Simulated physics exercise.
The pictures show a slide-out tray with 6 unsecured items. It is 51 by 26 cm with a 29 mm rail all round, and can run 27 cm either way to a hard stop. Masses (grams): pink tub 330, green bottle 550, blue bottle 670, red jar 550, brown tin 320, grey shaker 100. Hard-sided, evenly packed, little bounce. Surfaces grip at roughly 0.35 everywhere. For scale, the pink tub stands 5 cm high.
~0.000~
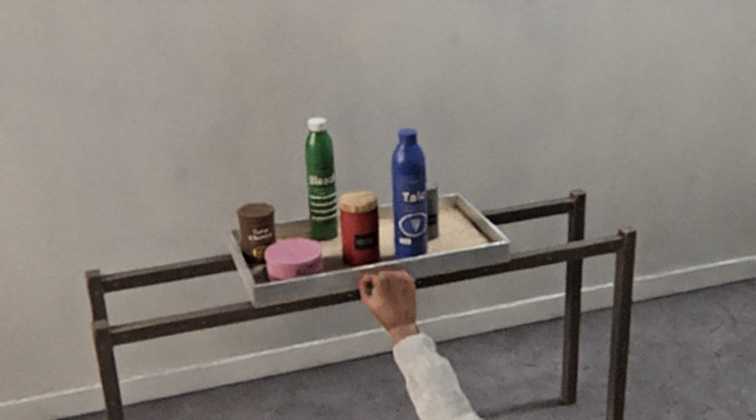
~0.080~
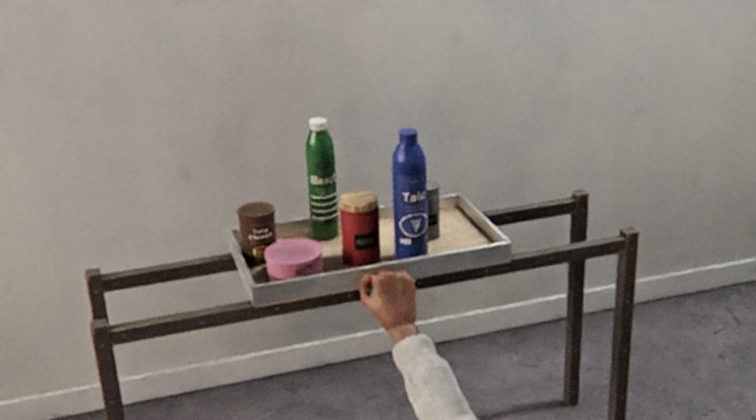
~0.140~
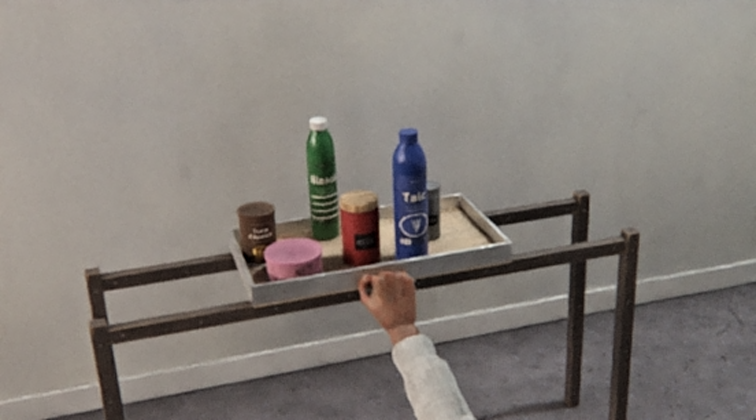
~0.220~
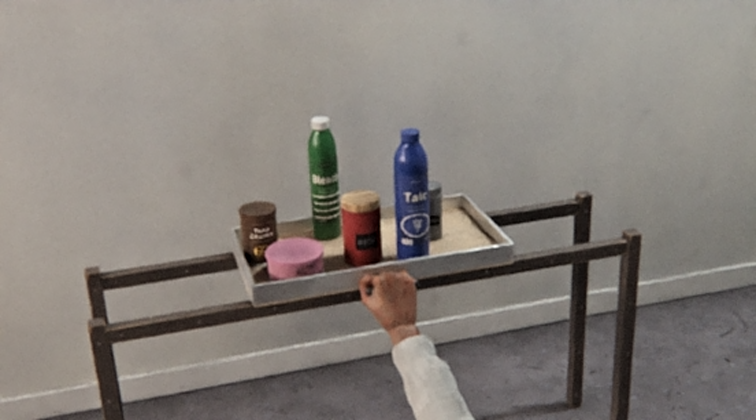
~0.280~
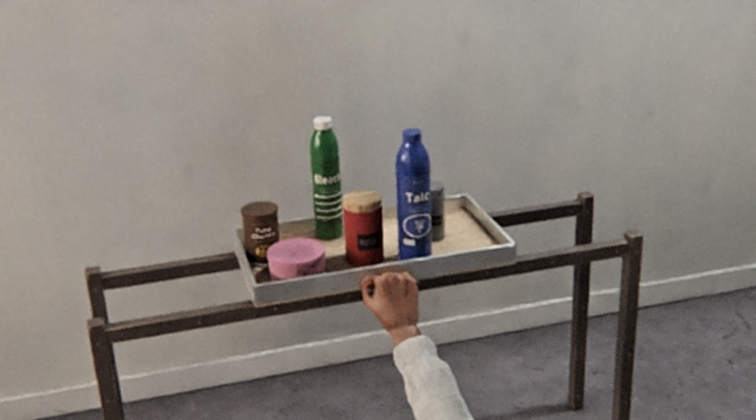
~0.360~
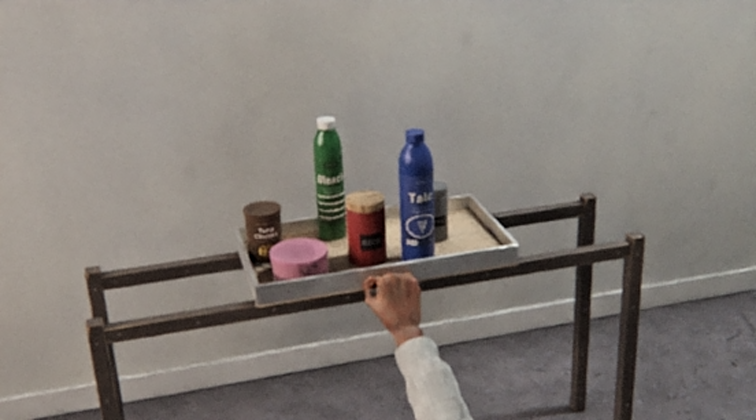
The clip opens on a shallow, rimmed tray resting across a dark frame, holding a green bottle, a blue bottle, a red jar, a pink tub and two smaller containers, with a hand at its front edge. The tray stays almost still, then shifts very slightly right, its items upright.
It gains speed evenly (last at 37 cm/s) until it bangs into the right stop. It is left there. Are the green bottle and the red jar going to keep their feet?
The green bottle is still upright, the red jar is still upright.
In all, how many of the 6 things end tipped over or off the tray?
That comes to 0.
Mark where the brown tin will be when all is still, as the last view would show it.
At about (394, 214).
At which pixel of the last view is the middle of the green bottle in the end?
At about (450, 162).
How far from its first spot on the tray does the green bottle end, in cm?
About 1 cm.
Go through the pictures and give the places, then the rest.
In the first frame, tray midway; green bottle (321, 179); red jar (360, 228).
In the second frame, tray midway; brown tin (258, 234).
In the third frame, tray midway; pink tub (294, 263); blue bottle (410, 197).
In the fourth frame, tray midway; brown tin (260, 233); grey shaker (430, 211).
In the fifth frame, tray 1 cm right; pink tub (297, 262); blue bottle (414, 197).
In the sixth frame, tray 1 cm right; green bottle (329, 178); red jar (367, 229).
After 1.56 s, tray 27 cm right; green bottle leaning 4° near (455, 160); blue bottle leaning 3°.
After 1.96 s, tray 27 cm right; green bottle leaning 5° near (445, 162).
At rest (3.2 s), all 6 in place, give or take 5 cm. In the last view, green bottle near (450, 162), red jar near (495, 209).
